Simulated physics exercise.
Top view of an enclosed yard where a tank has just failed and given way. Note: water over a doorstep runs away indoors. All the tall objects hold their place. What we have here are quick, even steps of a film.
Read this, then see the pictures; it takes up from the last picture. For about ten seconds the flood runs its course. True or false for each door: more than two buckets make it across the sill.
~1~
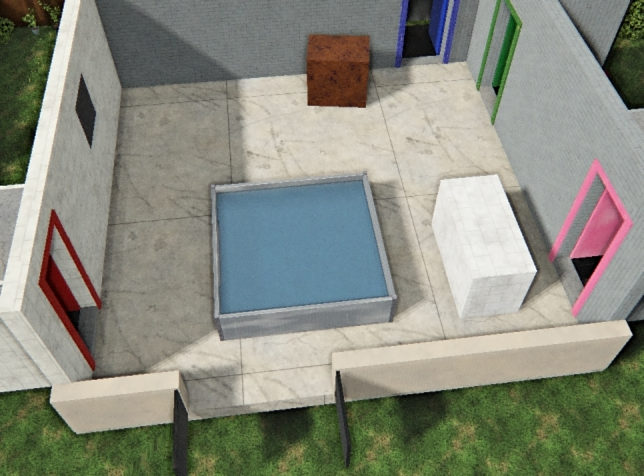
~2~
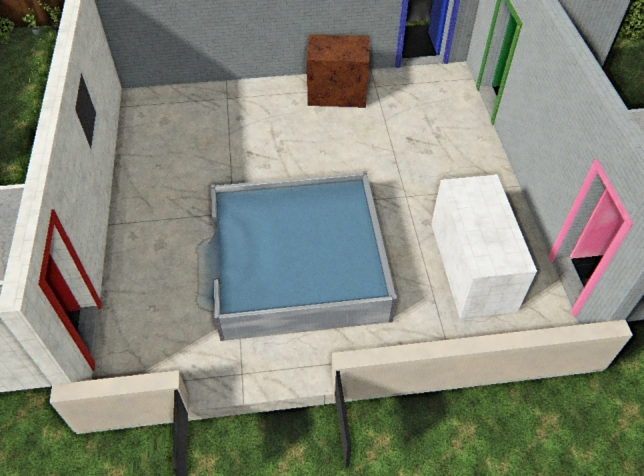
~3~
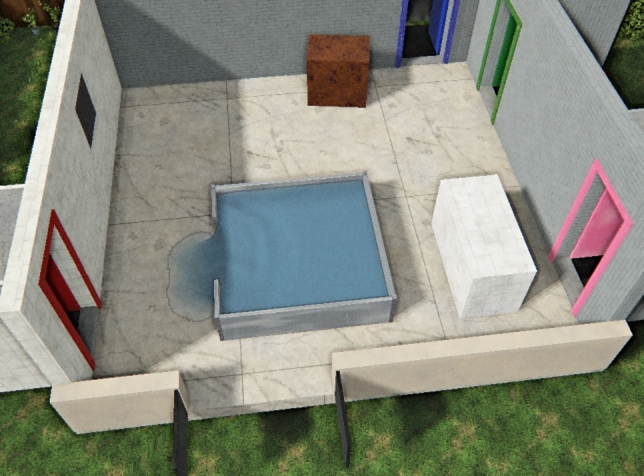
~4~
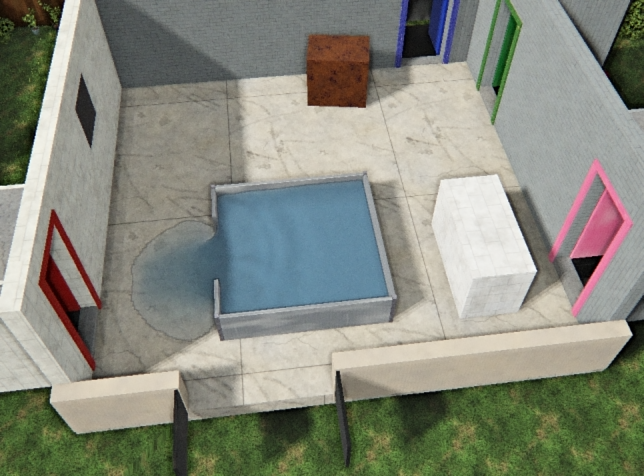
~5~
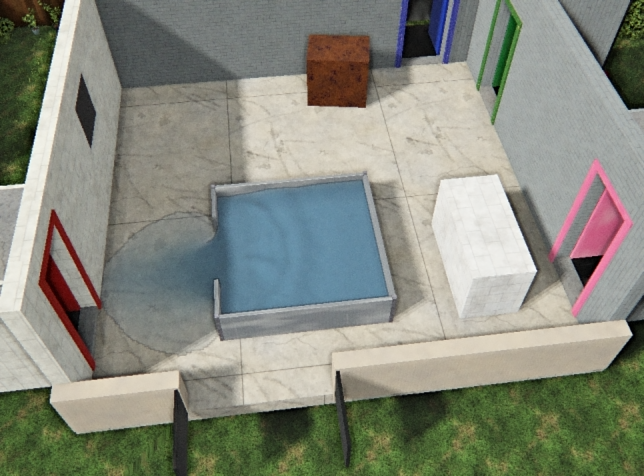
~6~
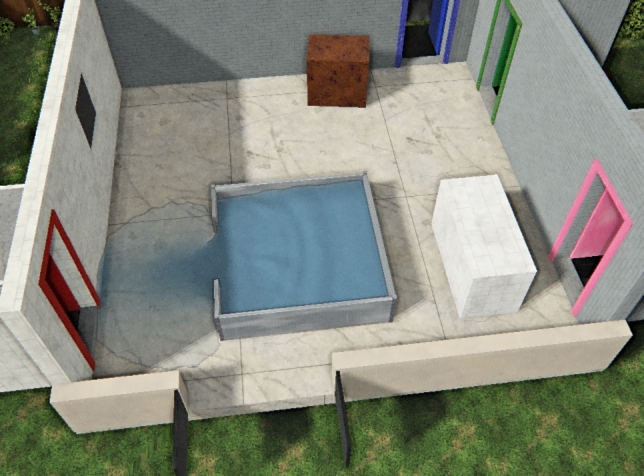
Green door: False; pink door: False; blue door: False; red door: True.
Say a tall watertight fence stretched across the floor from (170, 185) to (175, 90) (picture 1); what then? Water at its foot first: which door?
It is the red door.
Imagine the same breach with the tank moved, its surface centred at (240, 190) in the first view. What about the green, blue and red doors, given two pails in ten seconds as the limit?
Going door by door, the green door comes in under, then the blue door comes in under, then the red door comes in under.
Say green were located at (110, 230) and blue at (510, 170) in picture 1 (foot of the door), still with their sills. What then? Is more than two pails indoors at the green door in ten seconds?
Green: Exceeds the limit.
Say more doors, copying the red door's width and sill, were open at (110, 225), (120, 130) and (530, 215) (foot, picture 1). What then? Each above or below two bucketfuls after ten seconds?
First crosses the line, second stays short of it, third stays short of it.
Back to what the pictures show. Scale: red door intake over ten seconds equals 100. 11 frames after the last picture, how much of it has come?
Around 30 in a hundred.
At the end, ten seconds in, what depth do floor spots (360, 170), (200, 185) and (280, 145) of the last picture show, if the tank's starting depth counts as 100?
In order: About 6, 4 and 10 in a hundred.
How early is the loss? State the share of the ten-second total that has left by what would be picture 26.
Around 40 per cent.
A moment on, water covers 15 % of the floor; the green door not reached, the pink door not reached, the blue door not reached, the red door under two buckets in.
Next, water covers 20 % of the floor; the green door not reached, the pink door not reached, the blue door not reached, the red door over two buckets in.
Then, water covers 40 % of the floor; the green door not reached, the pink door not reached, the blue door not reached, the red door far over two buckets in.
Later, water covers 60 % of the floor; the green door not reached, the pink door wet at the sill, nothing in, the blue door wet at the sill, nothing in, the red door far over two buckets in.
In the end, water covers 90 % of the floor; the green door wet at the sill, nothing in, the pink door wet at the sill, nothing in, the blue door wet at the sill, nothing in, the red door far over two buckets in.
